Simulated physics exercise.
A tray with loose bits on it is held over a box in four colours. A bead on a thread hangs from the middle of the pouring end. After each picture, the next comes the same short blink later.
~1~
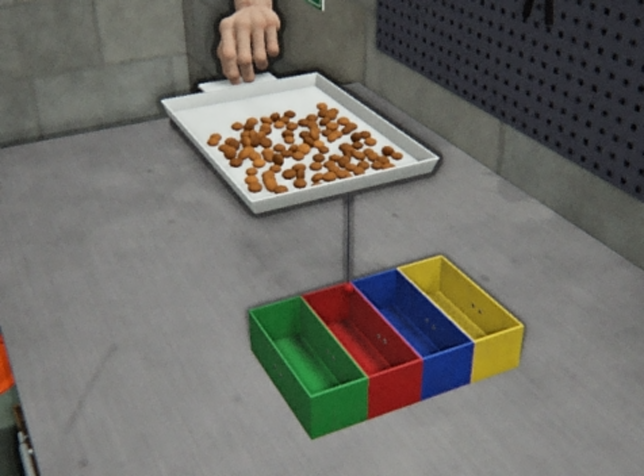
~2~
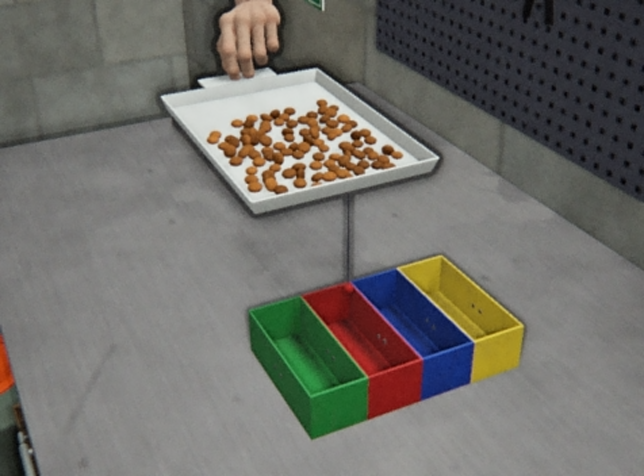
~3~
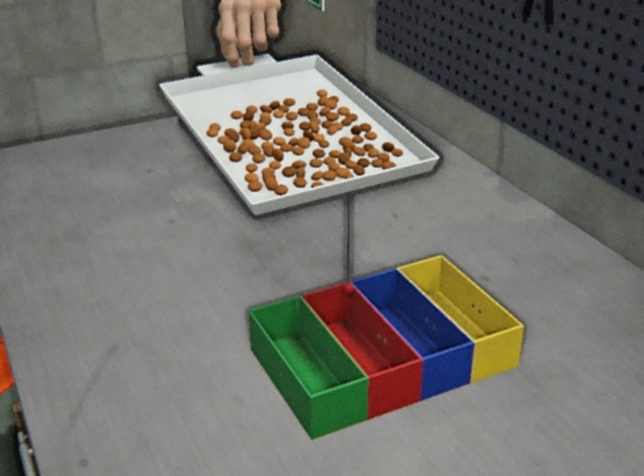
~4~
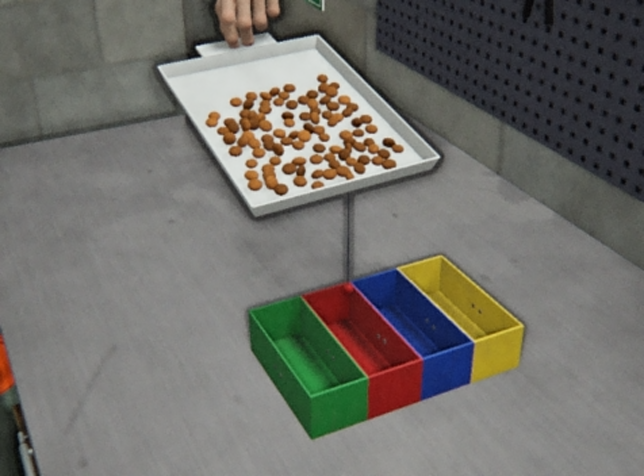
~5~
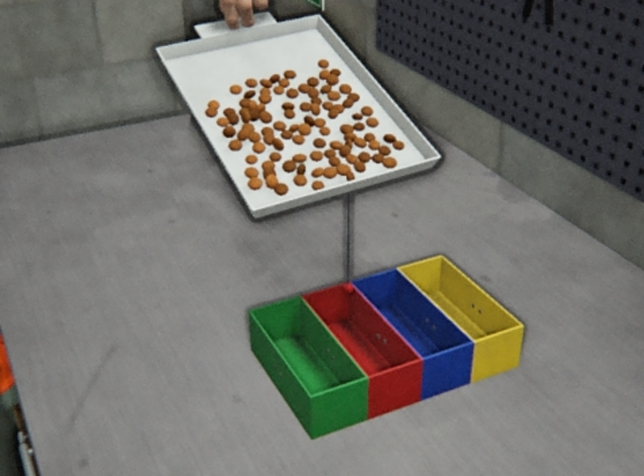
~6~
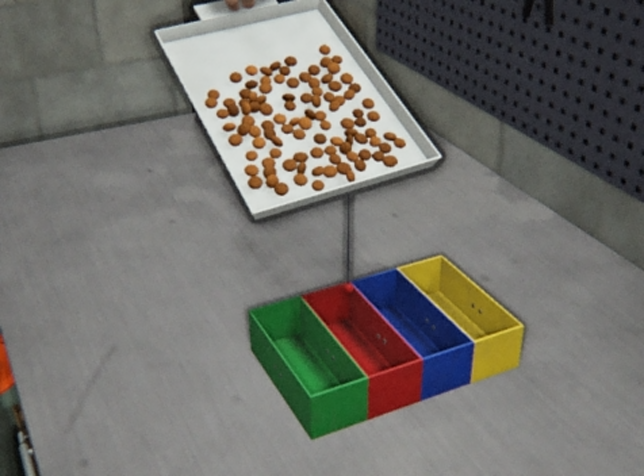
A white tray scattered with small brown bits tilts steadily as a hand raises its far edge, the near left corner lowest, above a box with green, red, blue and yellow compartments on a grey surface.
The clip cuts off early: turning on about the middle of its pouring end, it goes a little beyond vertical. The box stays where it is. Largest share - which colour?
Green cell.
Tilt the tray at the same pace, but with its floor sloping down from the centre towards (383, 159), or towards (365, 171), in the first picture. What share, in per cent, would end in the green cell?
About 0 and 0 per cent.
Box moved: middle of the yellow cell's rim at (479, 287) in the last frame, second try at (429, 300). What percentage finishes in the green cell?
About 40 per cent first, then about 30 per cent.
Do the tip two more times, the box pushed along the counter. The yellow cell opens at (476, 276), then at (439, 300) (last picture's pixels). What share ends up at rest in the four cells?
You'd get 60 per cent first and 100 per cent second.
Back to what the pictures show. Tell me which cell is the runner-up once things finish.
Second place goes to red.
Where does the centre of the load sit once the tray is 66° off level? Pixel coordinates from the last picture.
Roughly at (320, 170).
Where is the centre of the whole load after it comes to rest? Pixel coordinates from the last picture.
Close to (324, 381), more or less.
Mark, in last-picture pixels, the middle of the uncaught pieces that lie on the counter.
It's centred at about (204, 435).
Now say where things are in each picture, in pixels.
Corners of the pouring end near (255, 198) and (432, 157), level; middle of the load near (304, 149), bits of cat kibble; bead on its thread near (348, 289); green cell near (339, 404); red cell near (395, 385); blue cell near (447, 367); yellow cell near (497, 350), in the first frame.
Corners of the pouring end near (255, 199) and (432, 157), level; middle of the load near (304, 148), in the second frame.
Corners of the pouring end near (255, 200) and (432, 156), tipped barely, lowest at the left corner; middle of the load near (304, 143), in the third frame.
Corners of the pouring end near (256, 203) and (433, 156), tipped a little, lowest at the left corner; middle of the load near (304, 136), in the fourth frame.
Corners of the pouring end near (256, 205) and (434, 155), tipped clearly, lowest at the left corner; middle of the load near (305, 130), in the fifth frame.
Corners of the pouring end near (256, 208) and (434, 155), tipped clearly, lowest at the left corner; middle of the load near (305, 124); green cell near (339, 404); red cell near (395, 385); blue cell near (447, 367); yellow cell near (497, 350), in the sixth frame.
Shortly afterwards, tray tipped steeply; all but a few on the tray; only a few falling or outside the box.
Next, tray tipped past a quarter turn; a little on the tray; near a third in the green cell; near a quarter in the red cell; a little in the blue cell; near a quarter falling or outside the box.
Some moments later, tray tipped past a quarter turn; near half in the green cell; near a quarter in the red cell; a little in the blue cell; near a quarter falling or outside the box.
In the end, tray tipped past a quarter turn; near half in the green cell; near a quarter in the red cell; a little in the blue cell; none at all in the yellow cell; near a quarter outside the box.
